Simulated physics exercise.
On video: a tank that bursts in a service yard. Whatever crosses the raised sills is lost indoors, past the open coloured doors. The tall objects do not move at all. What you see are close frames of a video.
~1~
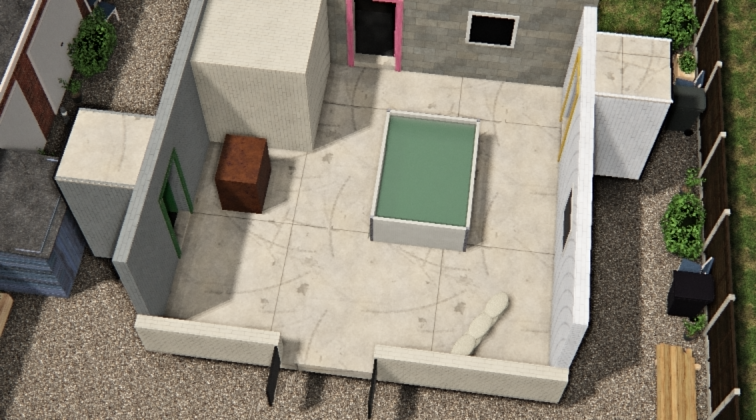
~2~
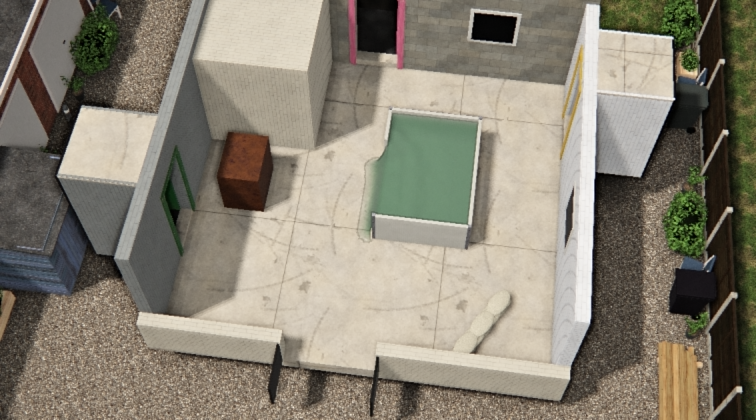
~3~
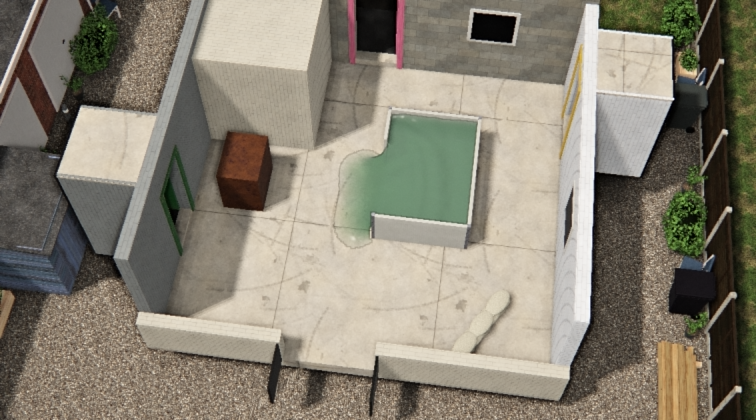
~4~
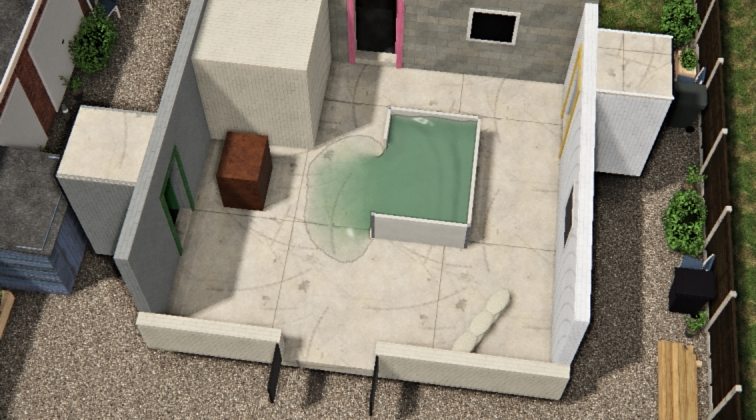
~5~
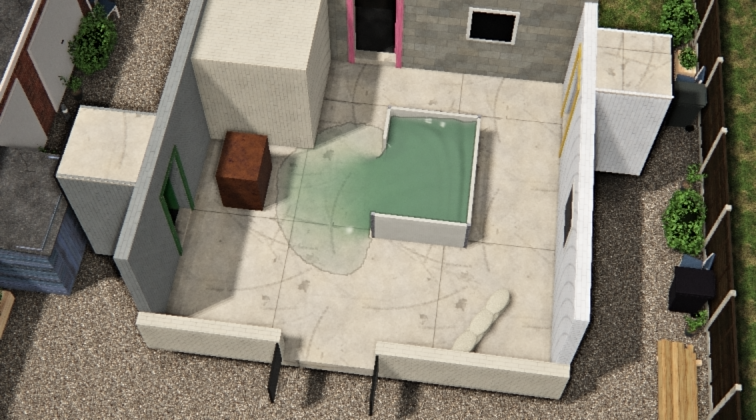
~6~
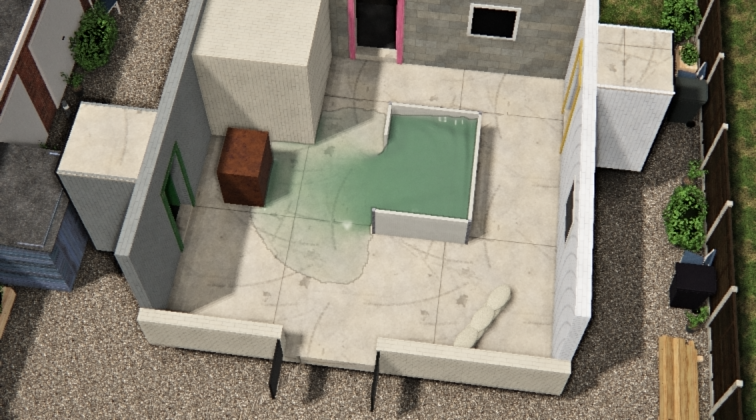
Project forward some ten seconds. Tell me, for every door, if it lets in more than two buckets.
Here it is: The yellow door keeps it to two or fewer; the green door lets more than two through; the pink door keeps it to two or fewer.
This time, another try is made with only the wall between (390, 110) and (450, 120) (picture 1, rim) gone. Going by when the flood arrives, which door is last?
The green one is last.
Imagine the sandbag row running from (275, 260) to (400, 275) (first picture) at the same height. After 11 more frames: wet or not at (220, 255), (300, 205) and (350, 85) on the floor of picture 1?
Reading the three places in turn gives drenched, drenched, drenched.
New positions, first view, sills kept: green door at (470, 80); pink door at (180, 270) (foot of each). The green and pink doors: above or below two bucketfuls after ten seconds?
Then: The green one falls short, the pink one tops the mark.
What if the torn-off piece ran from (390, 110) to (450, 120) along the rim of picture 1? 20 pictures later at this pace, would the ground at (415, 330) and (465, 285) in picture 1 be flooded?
Respectively: Parched and parched.
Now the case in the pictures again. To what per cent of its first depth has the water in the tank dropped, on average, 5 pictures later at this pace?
Near 56 in a hundred.
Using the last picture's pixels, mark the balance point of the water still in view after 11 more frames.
I'd place it roughly at (332, 202).
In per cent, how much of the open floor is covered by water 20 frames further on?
Close to 50 percent, by my reckoning.
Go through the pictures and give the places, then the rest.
The first picture shows still water in the open tank at (427, 170).
In the second picture, water pours out at (381, 191) and has run to (369, 240).
In the third picture, water pours out at (381, 192) and has run to (352, 244).
In the fourth picture, the front is at (315, 163), out from the gap at (381, 193).
In the fifth picture, the front is at (284, 169), out from the gap at (380, 192).
In the sixth picture, the front is at a hidden place, out from the gap at (381, 189).
A moment on, water covers 30 % of the floor; the yellow door not reached, the green door under two buckets in, the pink door not reached.
Next, water covers 40 % of the floor; the yellow door not reached, the green door over two buckets in, the pink door wet at the sill, nothing in.
Then, water covers 50 % of the floor; the yellow door not reached, the green door over two buckets in, the pink door wet at the sill, nothing in.
Later, water covers 80 % of the floor; the yellow door not reached, the green door far over two buckets in, the pink door wet at the sill, nothing in.
In the end, water covers 95 % of the floor; the yellow door wet at the sill, nothing in, the green door far over two buckets in, the pink door wet at the sill, nothing in.
